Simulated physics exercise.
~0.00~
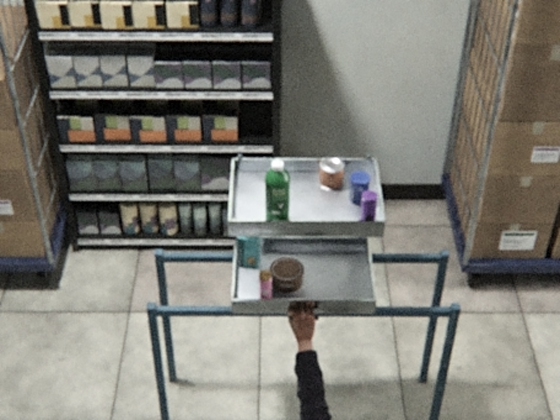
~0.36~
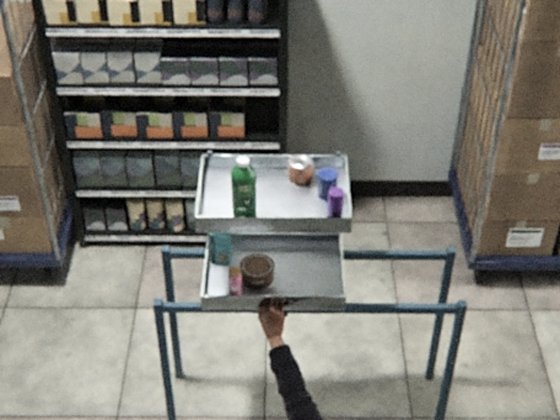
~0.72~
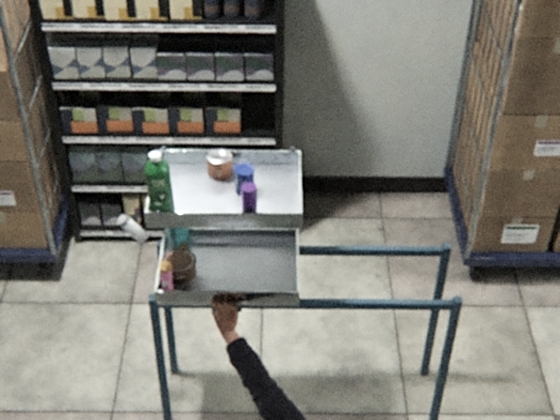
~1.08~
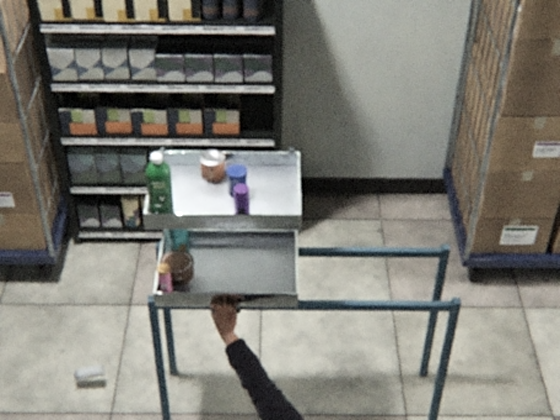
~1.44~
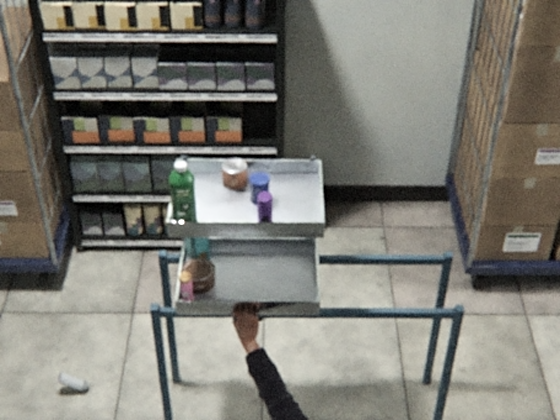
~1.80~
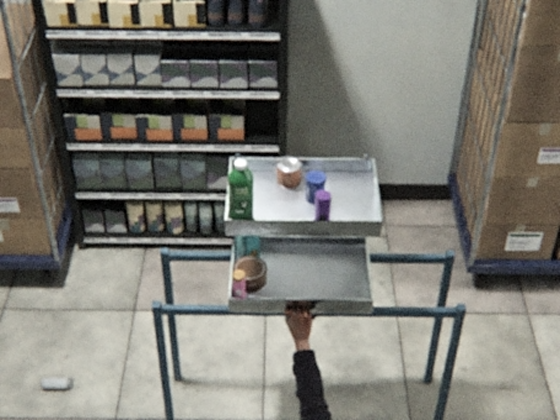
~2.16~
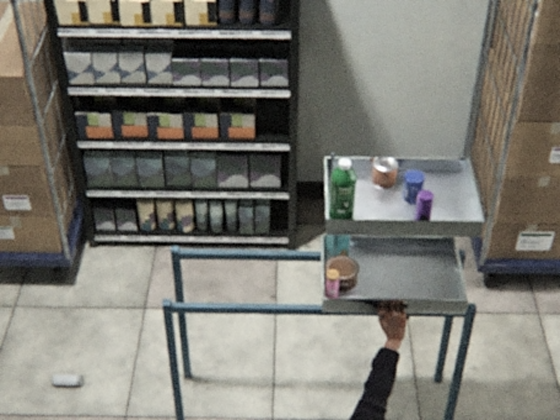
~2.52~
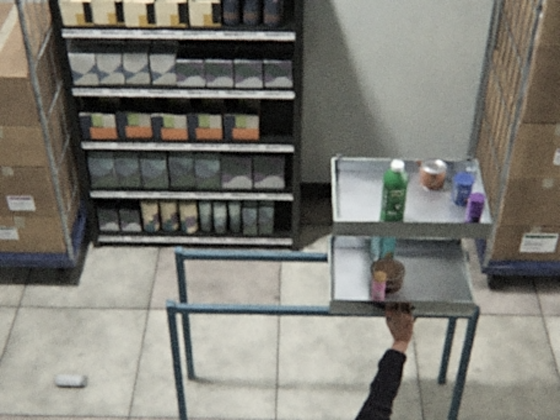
White shaker dropping to the floor as a hand slides a two-tier tray left, then right, the other items staying aboard.
